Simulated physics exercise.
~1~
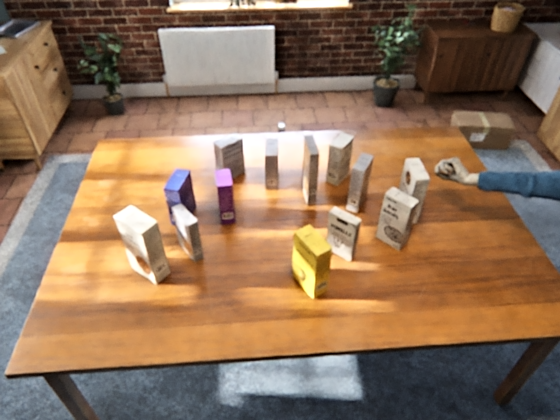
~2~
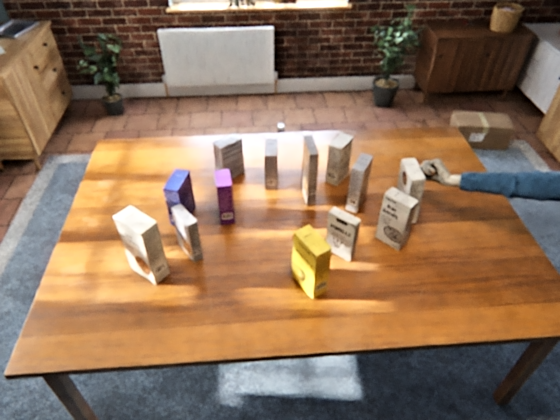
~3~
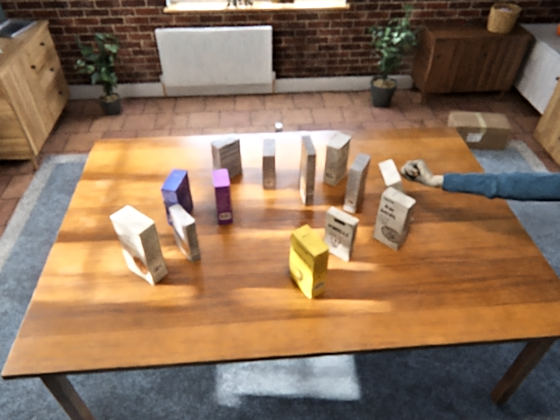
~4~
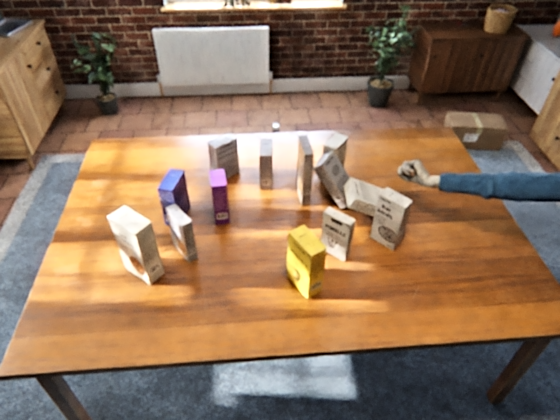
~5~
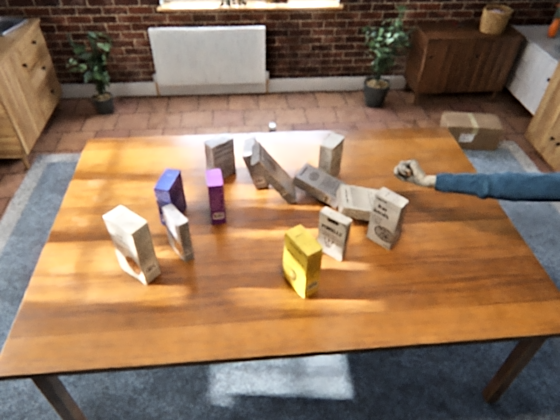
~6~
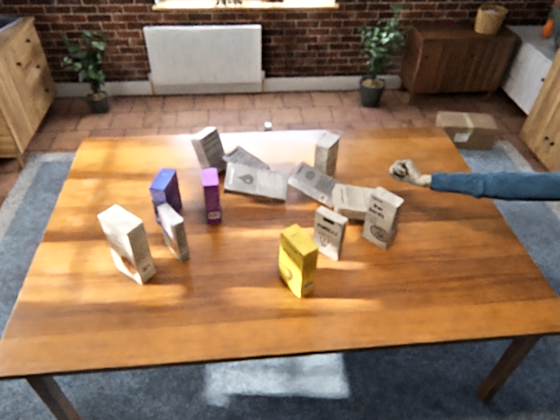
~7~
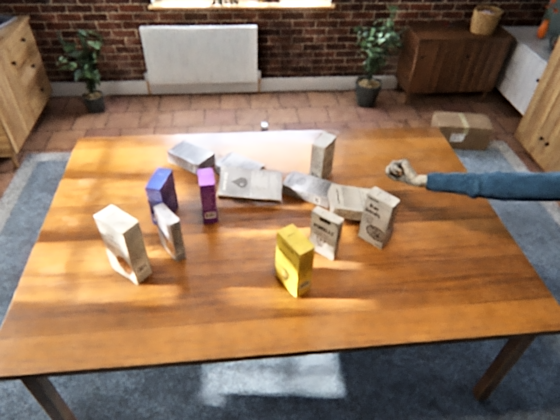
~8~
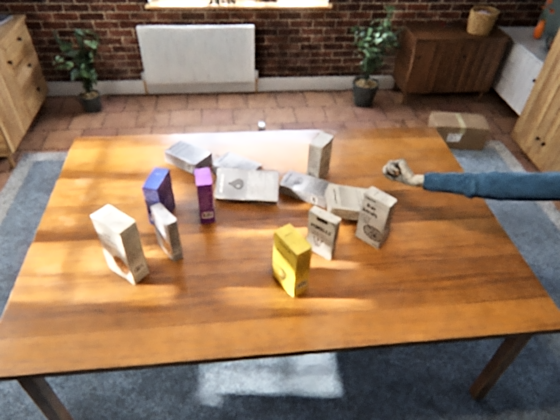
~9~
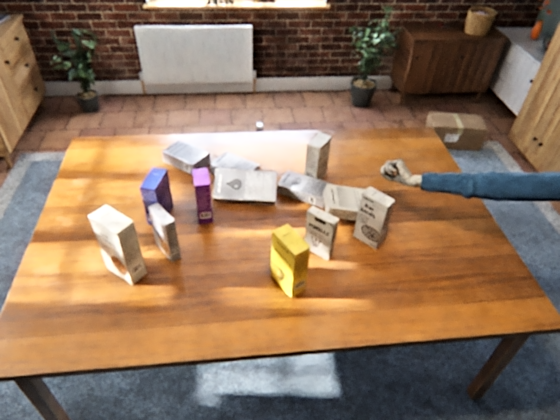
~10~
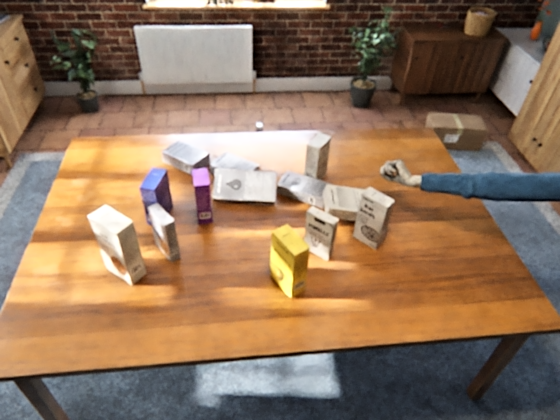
Hand tipping a cereal box on a wooden table, toppling several pale boxes leftward while the purple, blue and yellow ones stay standing.
